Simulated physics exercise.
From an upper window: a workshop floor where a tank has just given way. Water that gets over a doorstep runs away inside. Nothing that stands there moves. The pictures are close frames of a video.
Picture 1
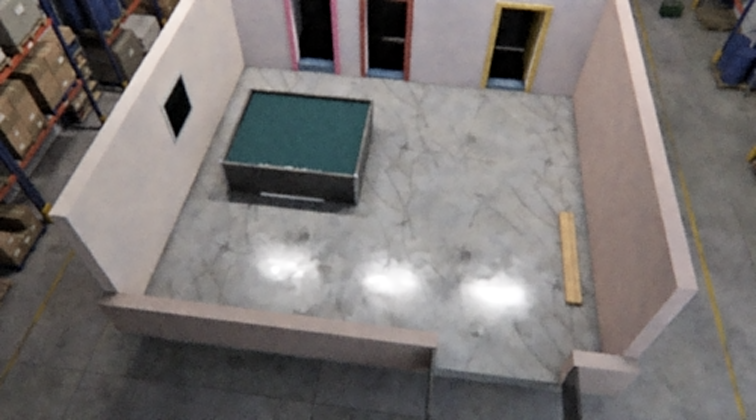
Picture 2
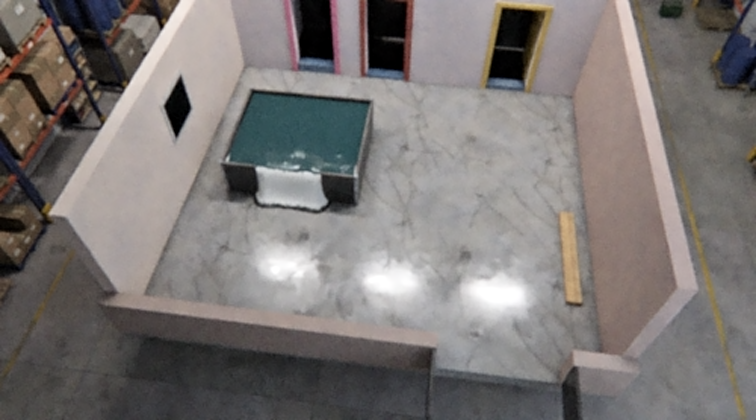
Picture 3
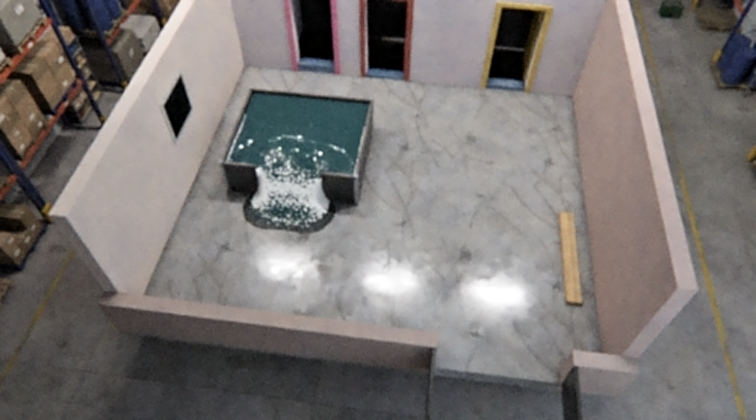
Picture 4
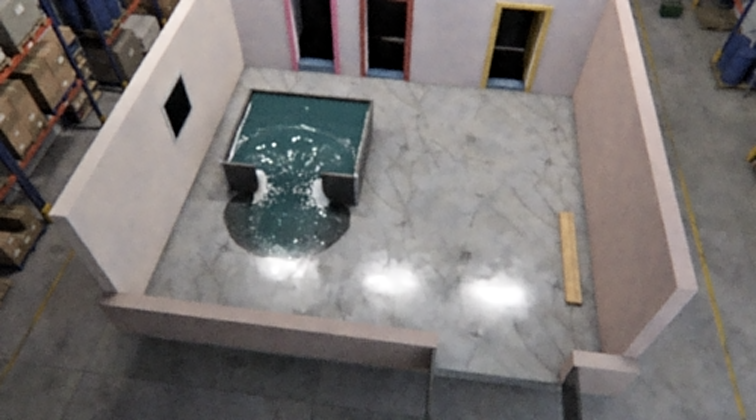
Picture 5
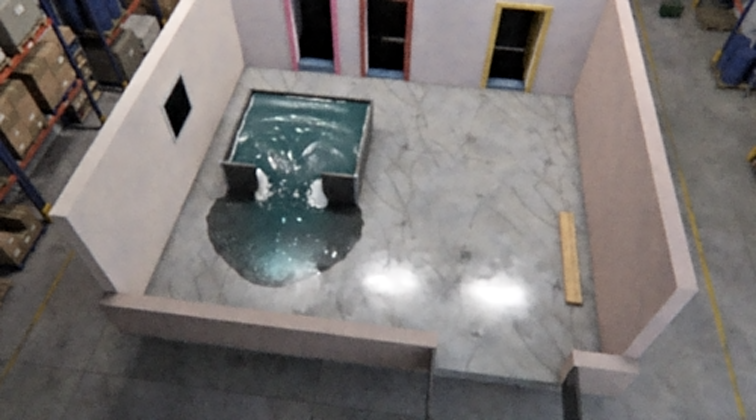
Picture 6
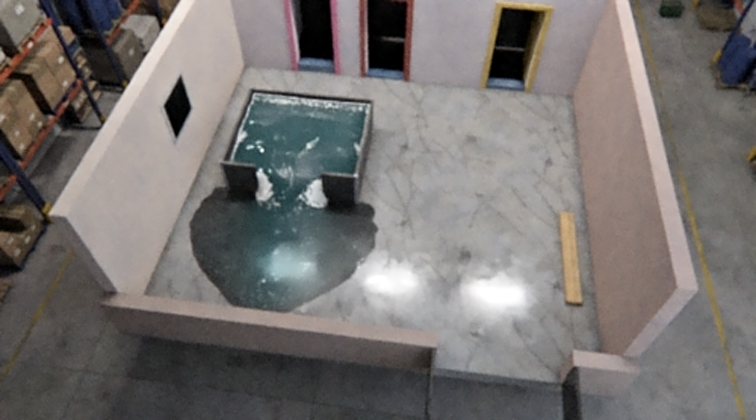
In the video, an open tank of green water sits inside a walled floor area, then water bursts through a gap in its front side and spreads in a widening dark pool across the pale floor toward the low front wall.
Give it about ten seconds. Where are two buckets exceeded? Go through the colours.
The red door holds within the limit; the pink door holds within the limit; the yellow door holds within the limit.
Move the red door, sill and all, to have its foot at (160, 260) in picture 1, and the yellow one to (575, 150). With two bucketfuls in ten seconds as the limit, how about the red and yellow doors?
In short: The red one goes over; the yellow one lets less in.
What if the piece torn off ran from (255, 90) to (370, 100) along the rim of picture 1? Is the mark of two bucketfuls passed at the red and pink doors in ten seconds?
My reading: Red takes more; pink lets more in.
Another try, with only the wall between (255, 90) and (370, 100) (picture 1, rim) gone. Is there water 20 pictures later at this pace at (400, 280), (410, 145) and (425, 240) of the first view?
One after the other: Clear, not flooded, free of water.
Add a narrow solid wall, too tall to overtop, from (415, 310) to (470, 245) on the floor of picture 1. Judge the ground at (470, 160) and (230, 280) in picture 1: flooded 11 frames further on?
In that order: No water, awash.
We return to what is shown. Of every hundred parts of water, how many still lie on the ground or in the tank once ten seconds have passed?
Roughly 92 per cent.
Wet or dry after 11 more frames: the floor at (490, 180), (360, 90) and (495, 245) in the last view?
As listed: Clear, no water, clear.
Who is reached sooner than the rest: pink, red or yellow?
I say the pink one.
A moment on, water covers 20 % of the floor; the red door not reached, the pink door not reached, the yellow door not reached.
Next, water covers 25 % of the floor; the red door not reached, the pink door not reached, the yellow door not reached.
Then, water covers 40 % of the floor; the red door not reached, the pink door not reached, the yellow door not reached.
Later, water covers 65 % of the floor; the red door not reached, the pink door wet at the sill, nothing in, the yellow door not reached.
In the end, water covers 90 % of the floor; the red door wet at the sill, nothing in, the pink door wet at the sill, nothing in, the yellow door wet at the sill, nothing in.
